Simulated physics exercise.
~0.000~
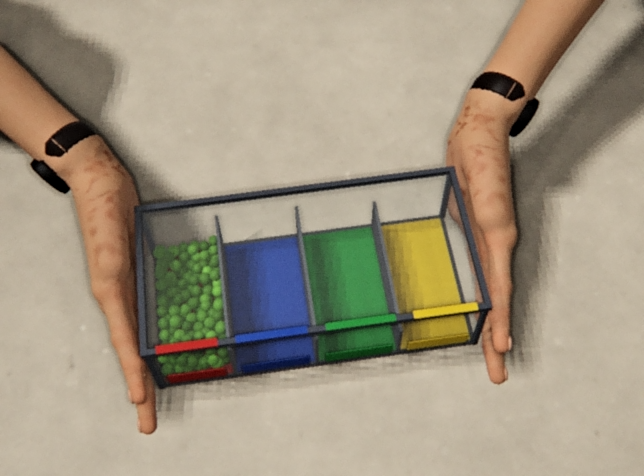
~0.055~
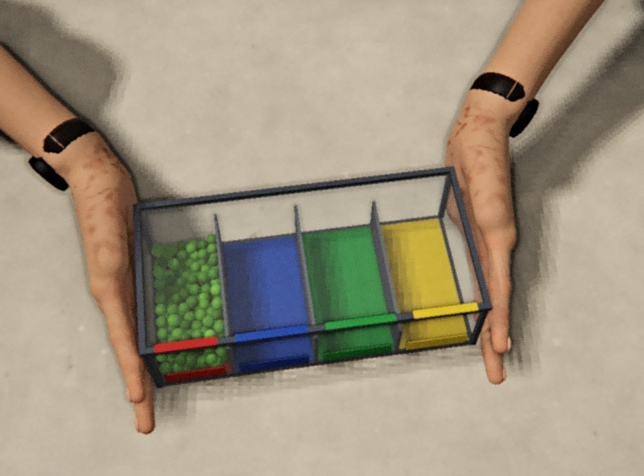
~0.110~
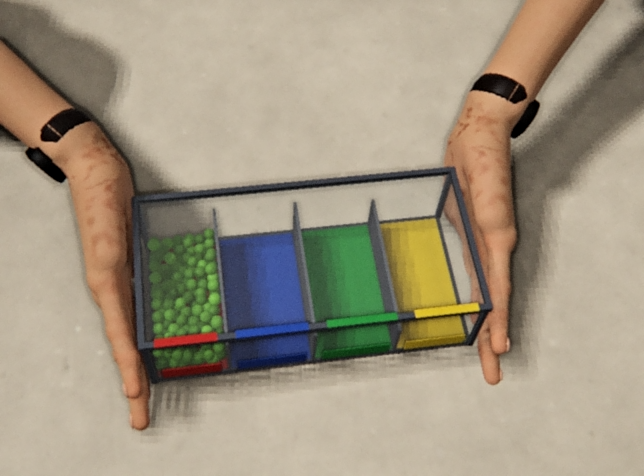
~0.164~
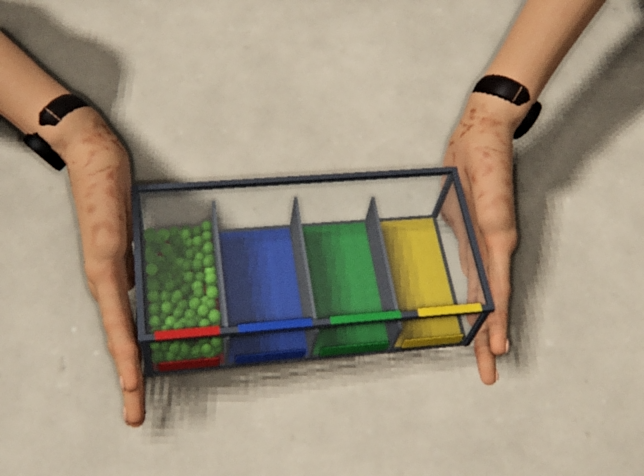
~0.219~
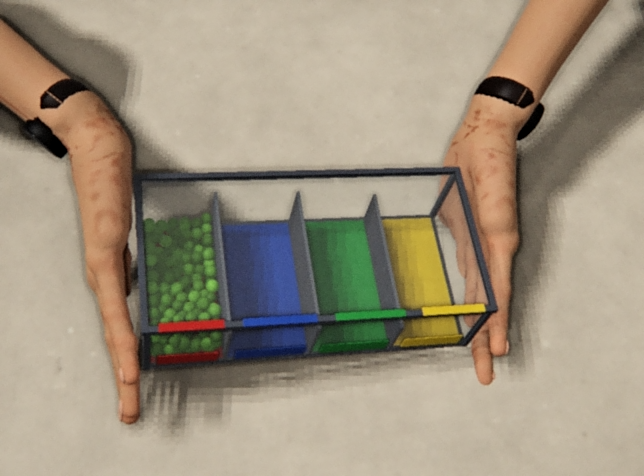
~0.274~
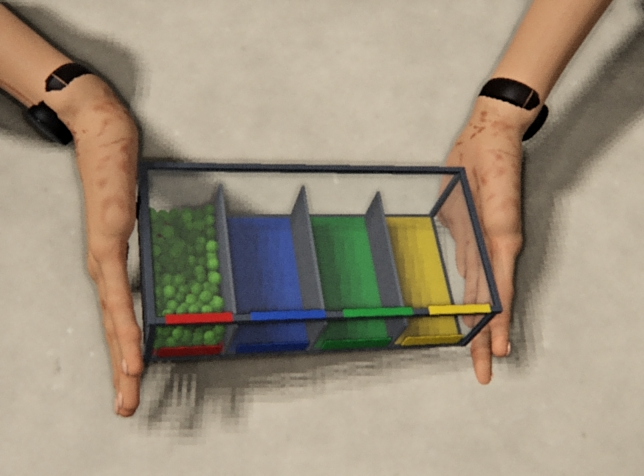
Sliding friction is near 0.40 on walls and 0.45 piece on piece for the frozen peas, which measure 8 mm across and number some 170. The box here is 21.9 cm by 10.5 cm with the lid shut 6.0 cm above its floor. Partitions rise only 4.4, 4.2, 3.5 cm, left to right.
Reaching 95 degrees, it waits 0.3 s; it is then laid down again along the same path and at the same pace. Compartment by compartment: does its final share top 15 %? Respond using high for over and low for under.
Red high, blue low, green low, yellow high.
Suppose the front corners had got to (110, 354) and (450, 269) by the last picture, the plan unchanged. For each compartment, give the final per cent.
Final shares, in per cent - red: 100, blue: 0, green: 0, yellow: 0.
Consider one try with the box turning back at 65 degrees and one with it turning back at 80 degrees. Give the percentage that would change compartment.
0 % and 5 %.
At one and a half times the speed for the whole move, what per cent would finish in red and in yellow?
You'd end up with red at 55 percent and yellow at 35 percent.
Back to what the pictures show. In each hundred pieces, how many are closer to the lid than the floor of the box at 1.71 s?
Share: Approx. 60 %.
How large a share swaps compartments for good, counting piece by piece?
I'd put it at about 40 per cent.
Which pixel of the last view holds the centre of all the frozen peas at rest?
Look around (211, 334) in the last picture.
After 1.71 s, tilt 95 degrees; red 75 %, blue 15 %, green 5 %, yellow 5 %.
Then, at 2.67 s, tilt 48 degrees; red 60 %, blue 5 %, yellow 35 %.
Then, at 3.62 s, tilt 0 degrees; red 60 %, blue 5 %, yellow 35 %.
By 4.1 s all is still; red 60 %, blue 5 %, green 0 %, yellow 35 %.
